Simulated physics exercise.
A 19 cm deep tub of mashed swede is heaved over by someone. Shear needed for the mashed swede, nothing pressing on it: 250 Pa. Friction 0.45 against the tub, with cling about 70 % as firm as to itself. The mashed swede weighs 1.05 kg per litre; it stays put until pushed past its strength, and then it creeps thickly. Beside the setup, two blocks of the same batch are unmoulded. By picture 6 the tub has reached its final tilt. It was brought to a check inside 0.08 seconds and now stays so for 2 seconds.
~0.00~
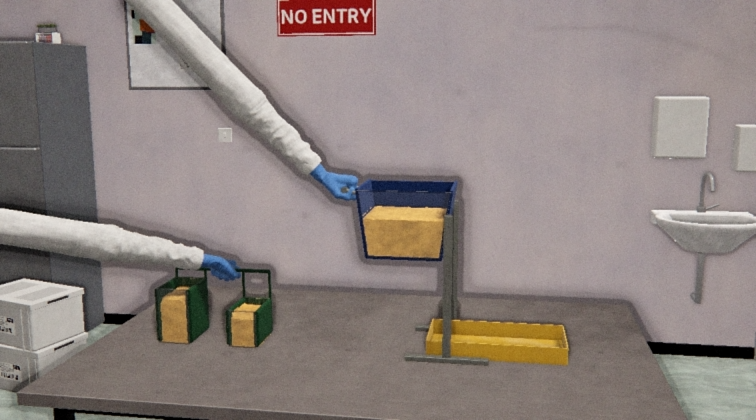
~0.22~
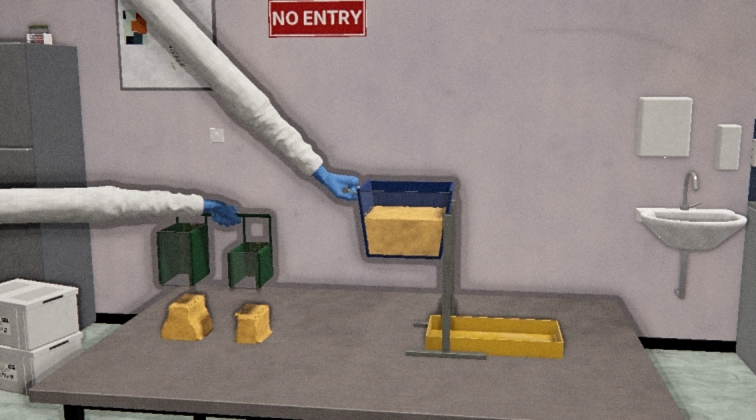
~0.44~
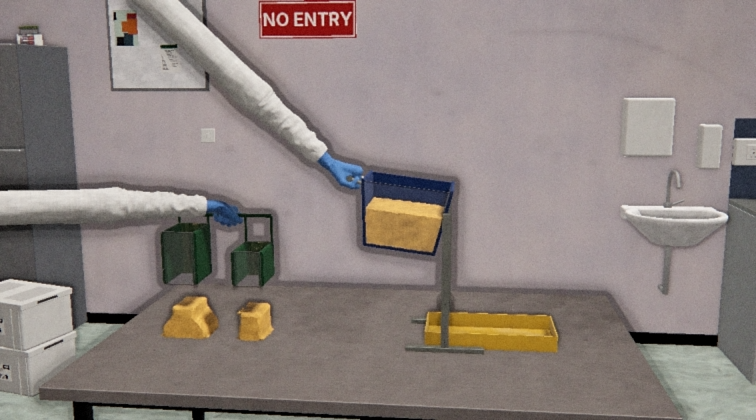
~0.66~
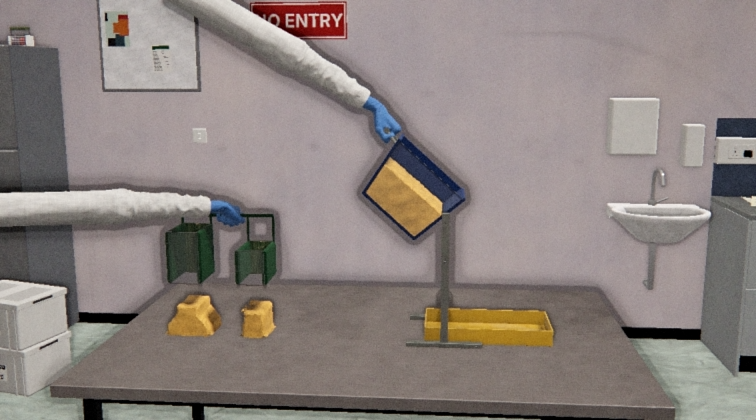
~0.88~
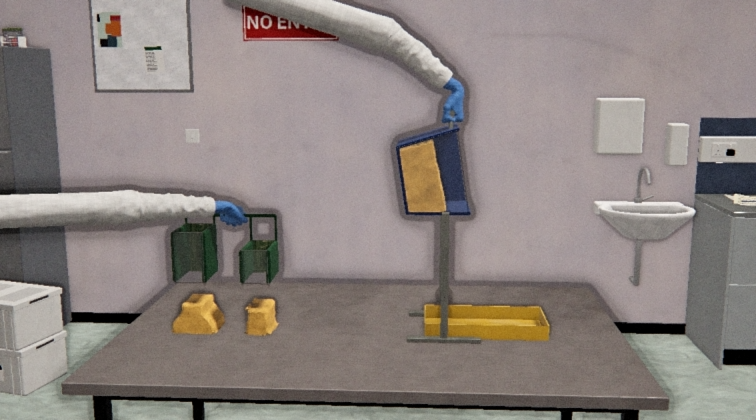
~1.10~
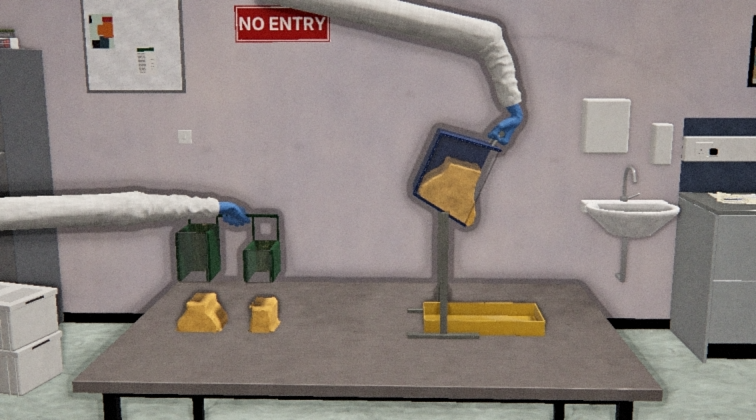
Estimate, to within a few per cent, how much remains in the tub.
Roughly 0 per cent remains in the tub.
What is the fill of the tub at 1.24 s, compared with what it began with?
It comes to about 30 percent of the start.
By 1.24 s, the tub is at 114 degrees and holds 31 %.
By 1.41 s, the tub is at 114 degrees and holds 0 %.
By 1.58 s, the tub is at 114 degrees and holds 0 %.
By 1.75 s, the tub is at 114 degrees and holds 0 %.
By 3.10 s, at the end, the tub is at 114 degrees and holds 0 %.
